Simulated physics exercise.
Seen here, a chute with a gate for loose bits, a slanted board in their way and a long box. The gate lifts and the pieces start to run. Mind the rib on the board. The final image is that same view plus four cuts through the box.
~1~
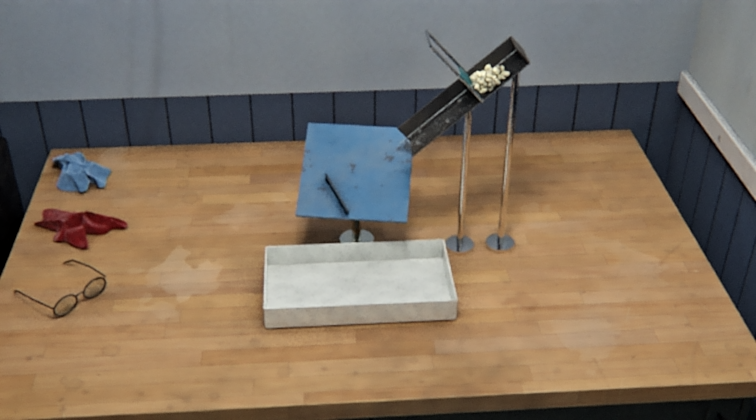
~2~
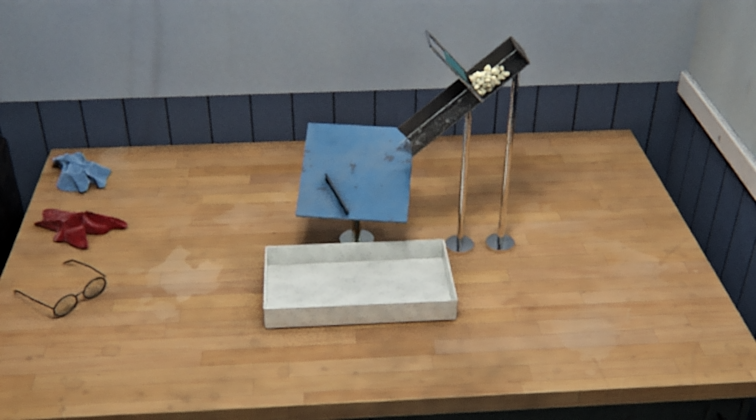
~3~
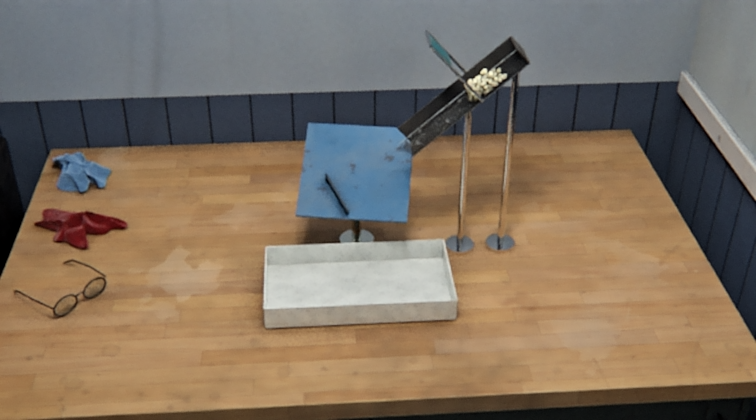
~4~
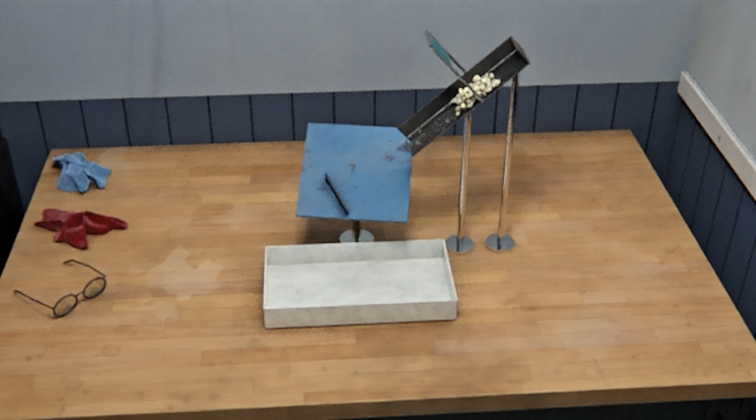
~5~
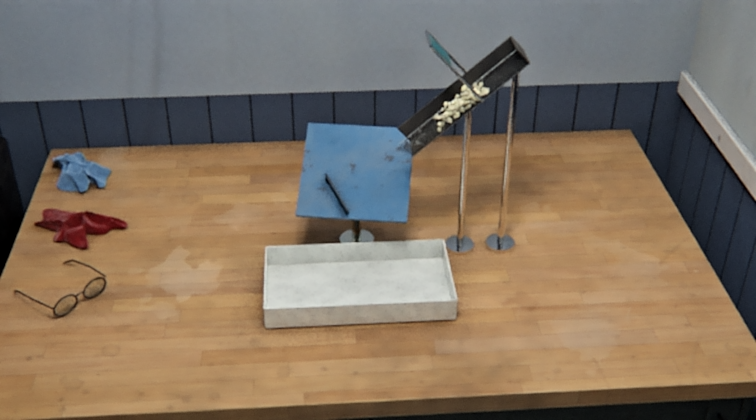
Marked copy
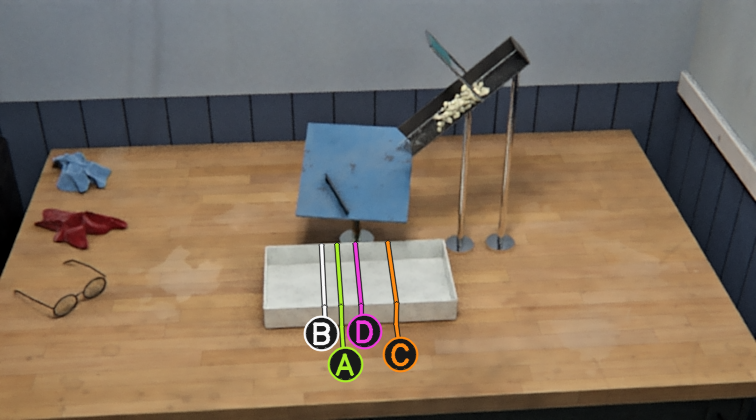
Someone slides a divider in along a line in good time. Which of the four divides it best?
I would pick line D.
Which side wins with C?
Left.
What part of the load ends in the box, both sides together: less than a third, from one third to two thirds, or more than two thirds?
About that: More than two thirds.
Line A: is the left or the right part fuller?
More lands on the right.
On the marked copy, line A crosses the front rim at (341, 305); line B crosses the front rim at (324, 306); line C crosses the front rim at (396, 302); line D crosses the front rim at (361, 304).
If A is chosen, of what is caught, a small part on the left of the divider, most on the right.
If B is chosen, of what is caught, a stray few on the left of the divider, nearly all on the right.
If C is chosen, of what is caught, all on the left of the divider, none on the right.
If D is chosen, of what is caught, about half on the left of the divider, about half on the right.
